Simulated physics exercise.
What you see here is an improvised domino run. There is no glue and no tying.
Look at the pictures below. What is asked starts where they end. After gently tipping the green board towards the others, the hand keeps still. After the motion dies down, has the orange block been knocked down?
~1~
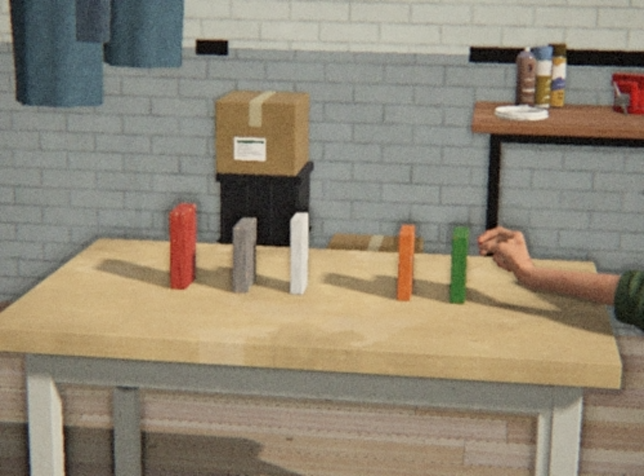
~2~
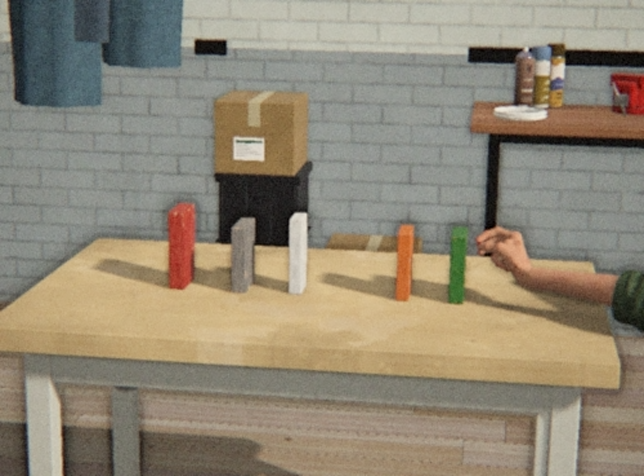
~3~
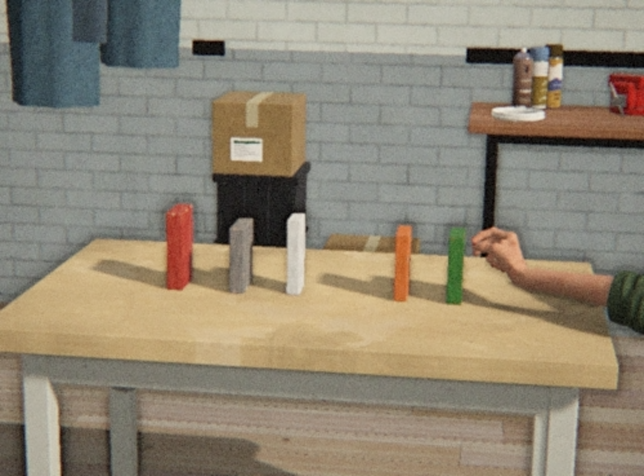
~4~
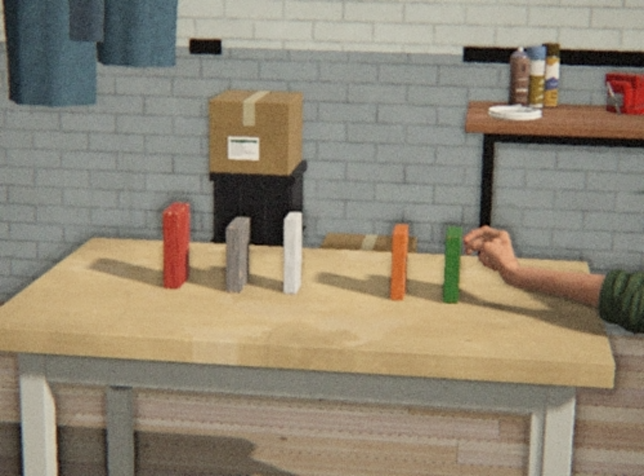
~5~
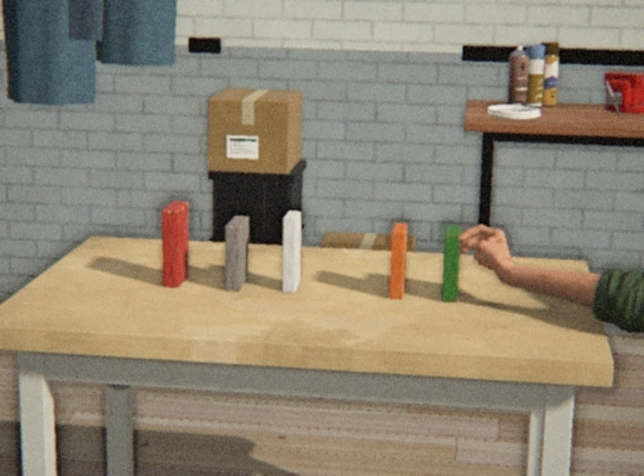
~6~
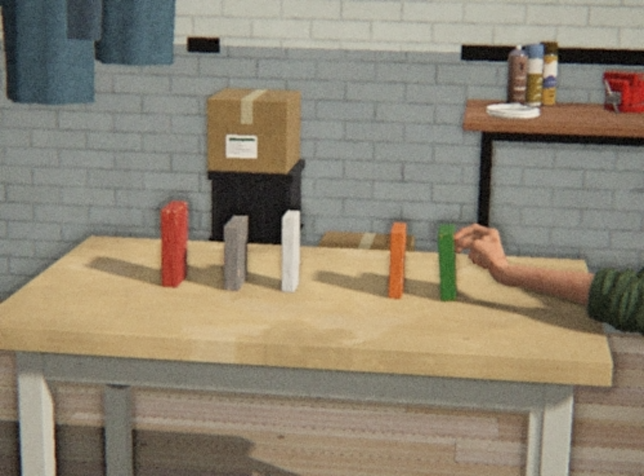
Yes, it goes down.
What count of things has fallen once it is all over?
The total comes to 2.
Then, 0.30 s on from there, green board 28° over.
Then, 0.50 s on from there, green board 68° over; orange block turned 51° from how it was put near (368, 266).
Then, 0.60 s on from there, green board 77° over; orange block on its side near (353, 283).
In the end, toppled on the table, orange block; the other 2 unmoved. At the end, from the last picture's camera, orange block near (352, 285).
